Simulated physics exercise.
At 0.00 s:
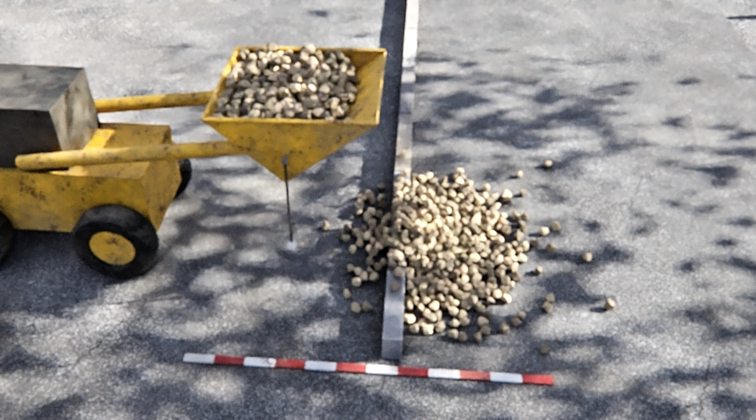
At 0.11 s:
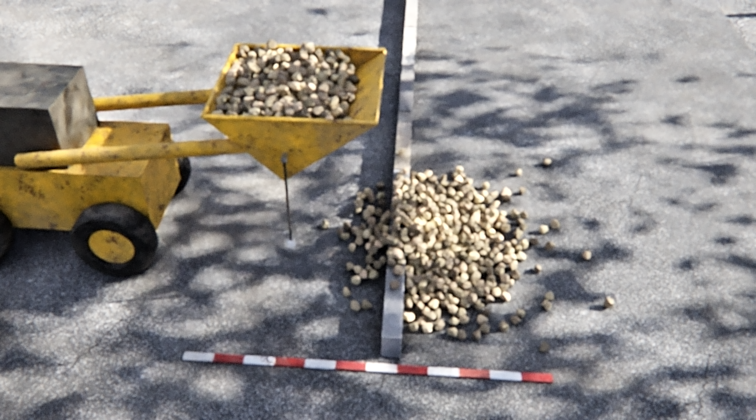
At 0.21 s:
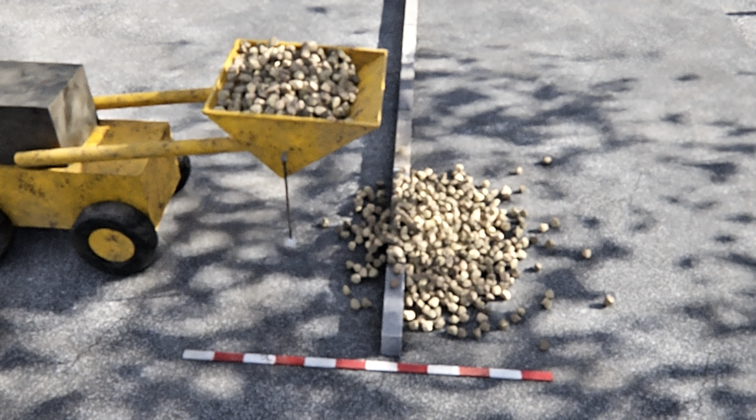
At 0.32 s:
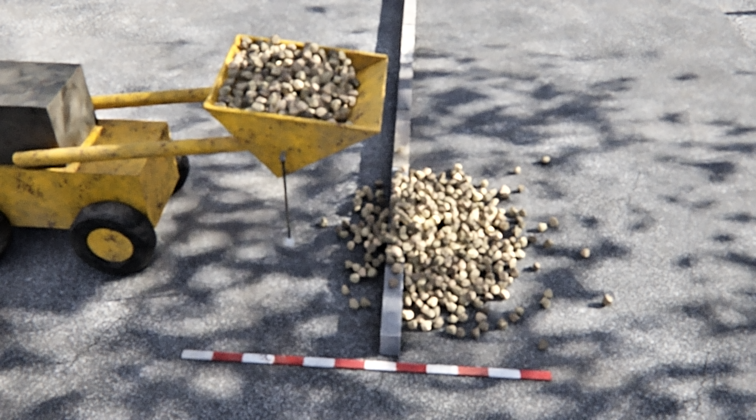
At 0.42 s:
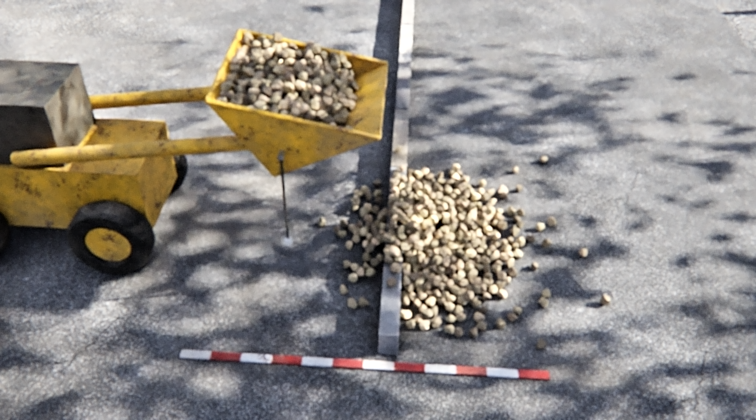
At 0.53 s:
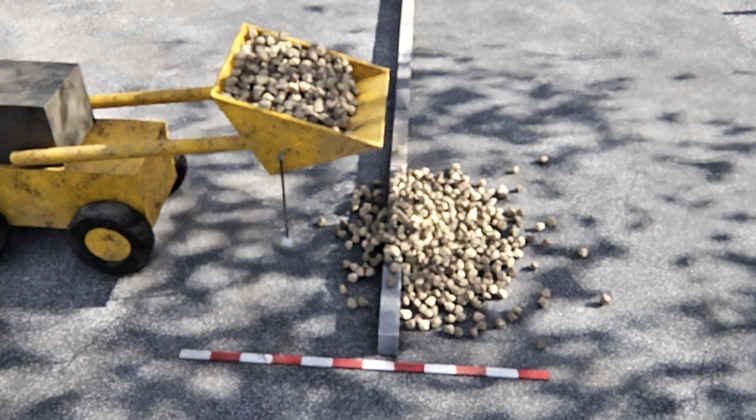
A yellow loader's bucket of pale stones gradually tilting down to the right beside a stone pile lying across a low kerb.
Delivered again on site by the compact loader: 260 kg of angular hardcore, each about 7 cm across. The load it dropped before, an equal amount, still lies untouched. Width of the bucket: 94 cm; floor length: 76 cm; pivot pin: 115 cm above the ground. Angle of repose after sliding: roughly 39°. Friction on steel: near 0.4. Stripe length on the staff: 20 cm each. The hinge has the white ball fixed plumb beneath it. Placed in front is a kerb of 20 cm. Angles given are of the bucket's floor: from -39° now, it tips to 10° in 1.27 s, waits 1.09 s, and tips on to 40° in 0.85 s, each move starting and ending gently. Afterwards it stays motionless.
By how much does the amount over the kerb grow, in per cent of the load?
About 29 per cent.
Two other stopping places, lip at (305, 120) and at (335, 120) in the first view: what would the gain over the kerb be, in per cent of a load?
I'd say close to 0 per cent for one and close to 5 per cent for the other, in that order.
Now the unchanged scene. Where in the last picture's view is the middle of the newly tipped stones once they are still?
Centre: Approx. (377, 226).
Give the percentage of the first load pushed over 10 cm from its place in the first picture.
Roughly 5 per cent of them.
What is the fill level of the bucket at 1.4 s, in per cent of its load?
Roughly 95 parts in a hundred of the load.
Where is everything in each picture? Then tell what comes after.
In the first picture, lip at (377, 124), floor tilted -39°, highest stones at (298, 60). The earlier load is highest near (407, 226), 29 cm above ground level, 16 % on this side of the kerb, 84 % over the kerb.
In the second picture, lip at (377, 123), floor tilted -38°, highest stones at (298, 58); the stones move at 0.1 m/s on average.
In the third picture, the bucket is at -35°, its lip at (379, 126); the top of the load is at (291, 58); the stones move at 0.1 m/s on average.
In the fourth picture, lip at (380, 131), floor tilted -31°, highest stones at (267, 56); the stones move at 0.2 m/s on average.
In the fifth picture, the bucket is at -26°, its lip at (380, 138); the top of the load is at (254, 50); the stones move at 0.2 m/s on average.
In the sixth picture, lip at (381, 147), floor tilted -21°, highest stones at (253, 47); the stones move at 0.2 m/s on average.
After 0.9 s the floor is at 2°; in per cent of one load, 100 in the bucket, 16 on this side of the kerb, 84 over the kerb; the foremost stones are at (557, 246).
After 1.4 s the floor is at 10°; in per cent of one load, 97 in the bucket, 18 on this side of the kerb, 84 over the kerb; the foremost stones are at (557, 246).
After 3.7 s the floor is at 40°; in per cent of one load, 6 in the bucket, 89 on this side of the kerb, 105 over the kerb; the foremost stones are at (557, 246).
After 6.1 s the floor is at 40°; in per cent of one load, 0 in the bucket, 87 on this side of the kerb, 113 over the kerb; the foremost stones are at (558, 245). Net gain over the kerb, 29.
